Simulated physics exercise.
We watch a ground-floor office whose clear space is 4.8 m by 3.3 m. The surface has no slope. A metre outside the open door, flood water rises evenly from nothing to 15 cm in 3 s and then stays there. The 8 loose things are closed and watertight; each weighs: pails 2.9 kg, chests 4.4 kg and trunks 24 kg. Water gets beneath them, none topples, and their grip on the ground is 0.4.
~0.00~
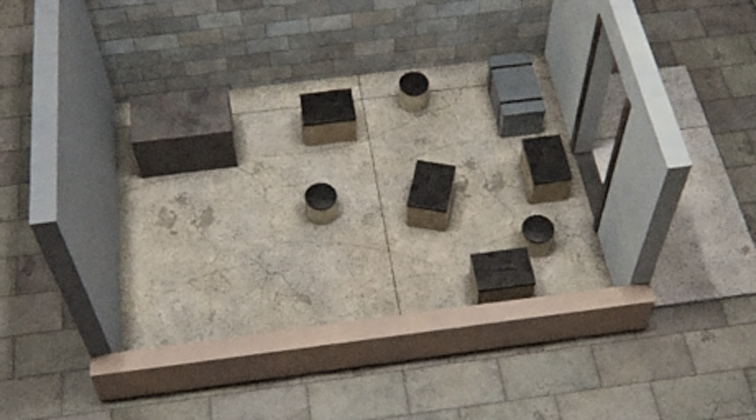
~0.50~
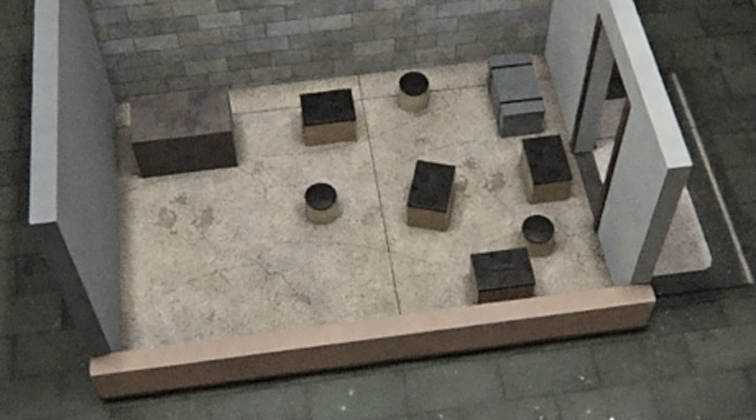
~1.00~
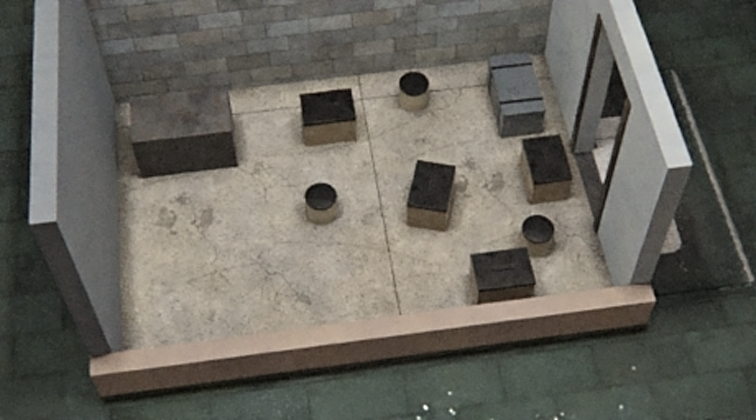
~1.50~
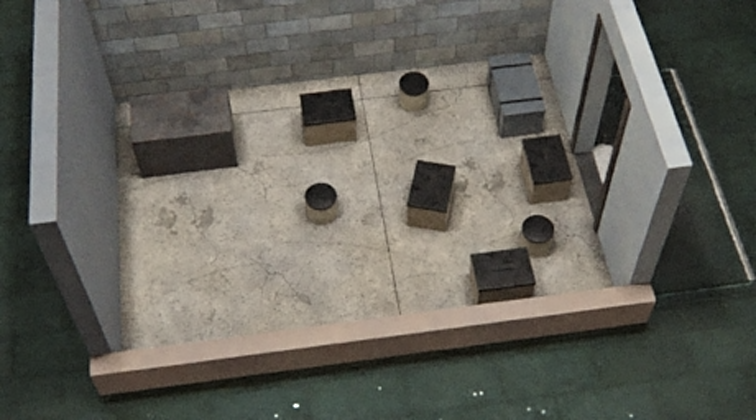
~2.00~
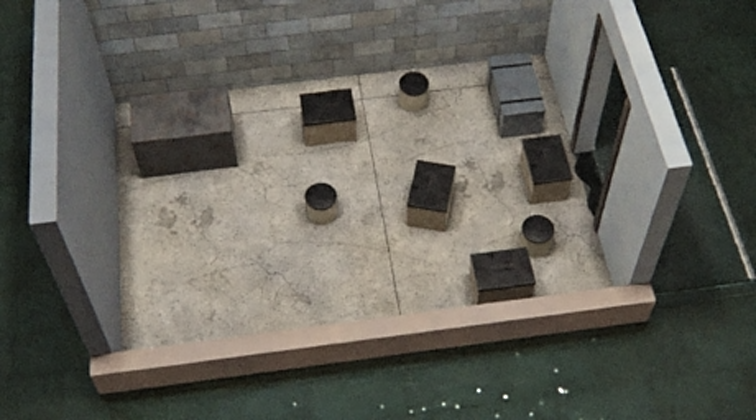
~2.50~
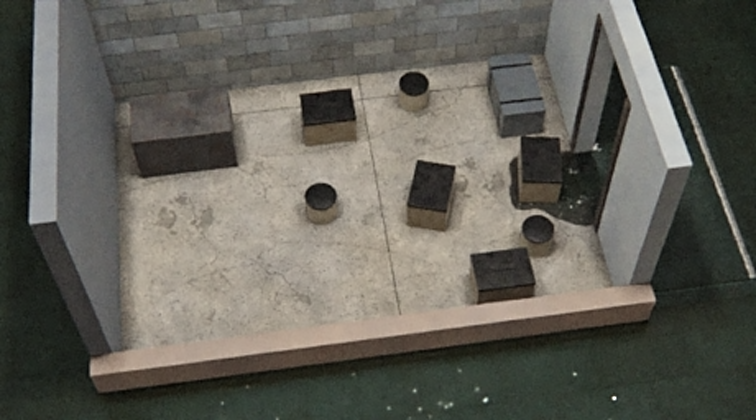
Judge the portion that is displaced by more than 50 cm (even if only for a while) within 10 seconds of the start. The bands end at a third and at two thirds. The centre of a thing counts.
That comes to at least two thirds.
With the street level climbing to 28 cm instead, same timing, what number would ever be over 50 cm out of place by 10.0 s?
Then 7.
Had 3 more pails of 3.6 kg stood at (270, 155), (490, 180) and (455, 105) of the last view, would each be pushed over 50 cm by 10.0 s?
In that order: Less, past it, under.
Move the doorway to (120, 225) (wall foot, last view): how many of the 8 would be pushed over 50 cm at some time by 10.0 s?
Then 3.
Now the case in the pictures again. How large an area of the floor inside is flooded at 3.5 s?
About 2.0 m2.
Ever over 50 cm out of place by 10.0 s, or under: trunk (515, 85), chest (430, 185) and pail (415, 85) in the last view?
In turn: Under, more, short of it.
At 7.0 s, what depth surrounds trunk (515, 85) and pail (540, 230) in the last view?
Roughly 2 and 3 cm.
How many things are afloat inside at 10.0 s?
5 of them.
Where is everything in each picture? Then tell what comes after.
The first frame shows a chest at (547, 158) rests on the ground; a pail at (321, 196) rests on the ground; water covers 0.0 m2; 0 of 8 have shifted.
The second frame shows a chest at (547, 158), on the bottom; a pail at (321, 196), on the bottom; 0.0 m2 under water; 0 of 8 have shifted.
The third frame shows a chest at (547, 158) rests on the ground; a pail at (321, 196), on the bottom; 0.0 m2 under water; 0 of 8 have shifted.
The fourth frame shows a chest at (547, 158) rests on the ground; a pail at (321, 196), on the bottom; 0.0 m2 under water; 0 of 8 have shifted.
The fifth frame shows a chest at (547, 158) rests on the ground; a pail at (321, 196), on the bottom; 0.0 m2 under water; 0 of 8 have shifted.
The sixth frame shows a chest at (541, 158), on the bottom, 6 cm from its start; a pail at (321, 196) rests on the ground; water covers 0.2 m2; 1 of 8 have shifted.
After 3.5 s 1 of 8 are over 50 cm from their spots; 0 afloat.
After 4.5 s 2 of 8 are over 50 cm from their spots; 1 afloat.
After 7.0 s 5 of 8 are over 50 cm from their spots; 3 afloat.
After 10.0 s 6 of 8 are over 50 cm from their spots, and 6 have been at some point; 5 afloat.
